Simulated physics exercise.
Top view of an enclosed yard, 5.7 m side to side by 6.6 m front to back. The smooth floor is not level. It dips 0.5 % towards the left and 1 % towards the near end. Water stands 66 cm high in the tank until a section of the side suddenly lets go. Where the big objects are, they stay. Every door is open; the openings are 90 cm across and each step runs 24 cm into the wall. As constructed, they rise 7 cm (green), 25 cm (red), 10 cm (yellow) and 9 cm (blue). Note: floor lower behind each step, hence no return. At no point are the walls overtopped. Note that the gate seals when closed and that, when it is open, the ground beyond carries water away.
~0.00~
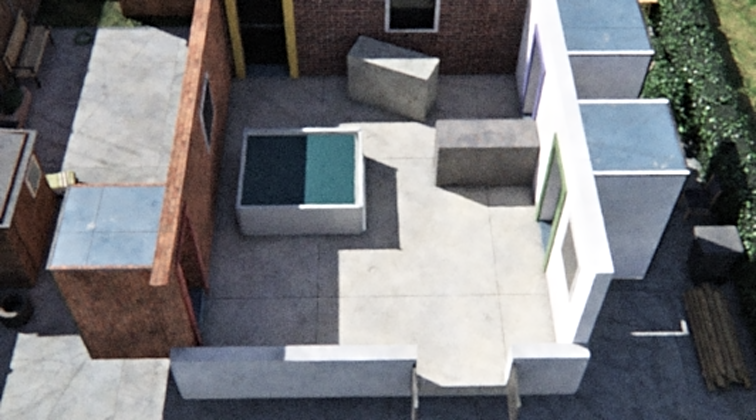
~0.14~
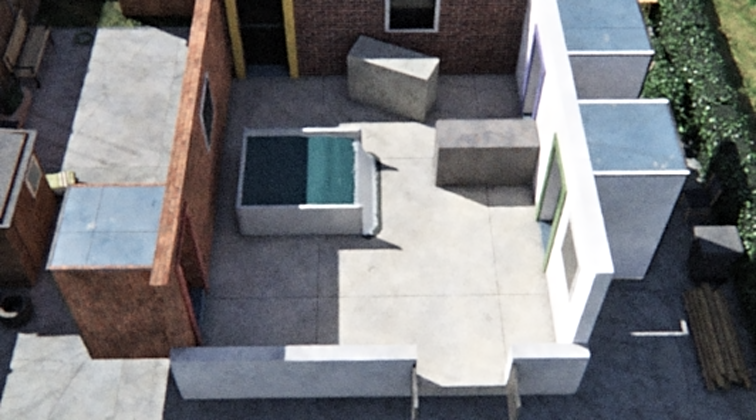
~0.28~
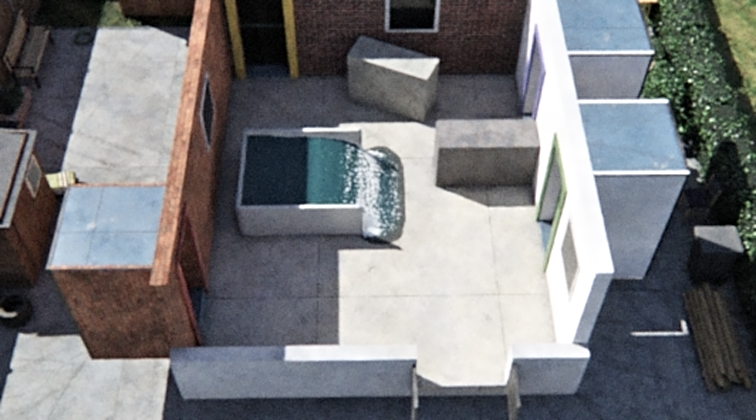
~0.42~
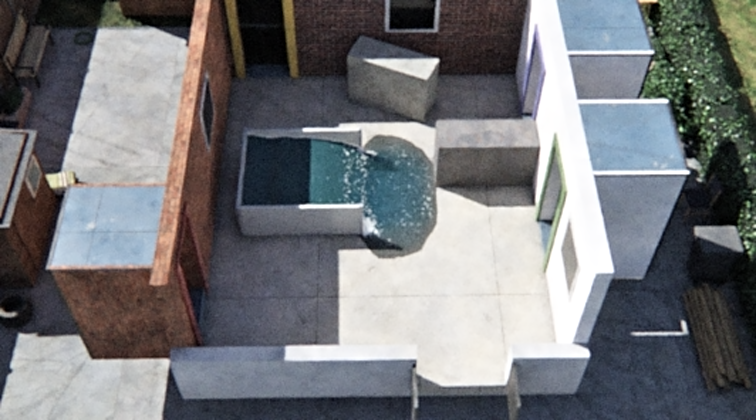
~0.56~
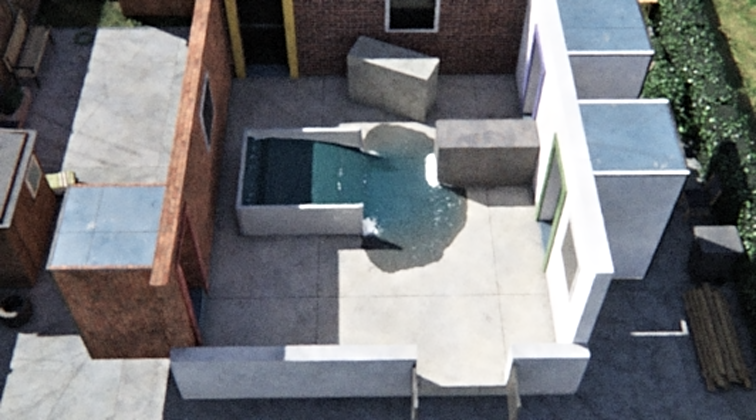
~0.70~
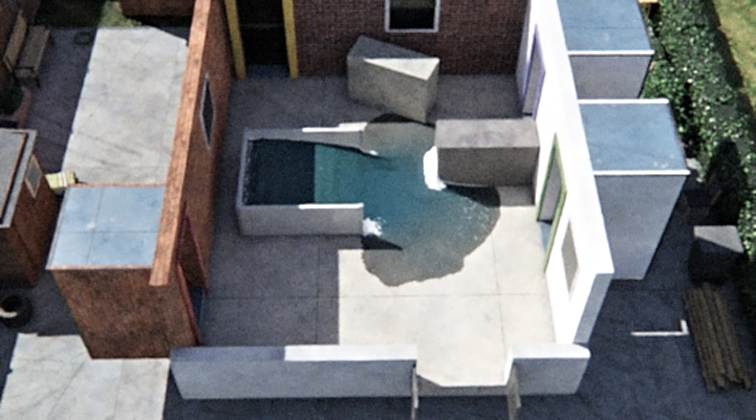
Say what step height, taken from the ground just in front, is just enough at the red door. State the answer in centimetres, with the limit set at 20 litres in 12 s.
I would put it at 7 cm.
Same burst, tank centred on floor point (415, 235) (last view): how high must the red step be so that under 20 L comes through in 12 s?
Then roughly 7.0 cm.
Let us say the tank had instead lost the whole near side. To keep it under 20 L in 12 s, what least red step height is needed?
It should stand roughly 25 cm high.
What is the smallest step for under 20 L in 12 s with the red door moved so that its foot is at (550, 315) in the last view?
Roughly 14.0 cm.
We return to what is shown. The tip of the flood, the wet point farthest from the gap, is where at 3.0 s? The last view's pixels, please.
Close to pixel (555, 370).
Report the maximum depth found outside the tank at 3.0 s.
37 cm.
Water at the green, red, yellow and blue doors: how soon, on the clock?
Green = 1.0 s, red = 5.5 s, yellow = 4.0 s, blue = 1.1 s.
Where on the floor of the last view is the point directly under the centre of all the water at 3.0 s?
I'd put it close to (425, 203).
After 1.4 s water covers 35 % of the floor, deepest (40 cm) near (428, 184); it has not reached the red door.
After 3.0 s water covers 50 % of the floor, deepest (37 cm) near (553, 359); it has not reached the red door.
After 12.0 s water covers 95 % of the floor, deepest (10 cm) near (211, 260); 8 cm at the red door, 0 litres in over its 25 cm step.
At the red door as built, the water arrived by 5.4 s and peaked near 9 cm at 8.6 s.
With a step of 5.5 cm, 41 litres would have come in within the 12 s; with 7.5 cm, 12 litres. So under 20 litres takes about 7 cm.
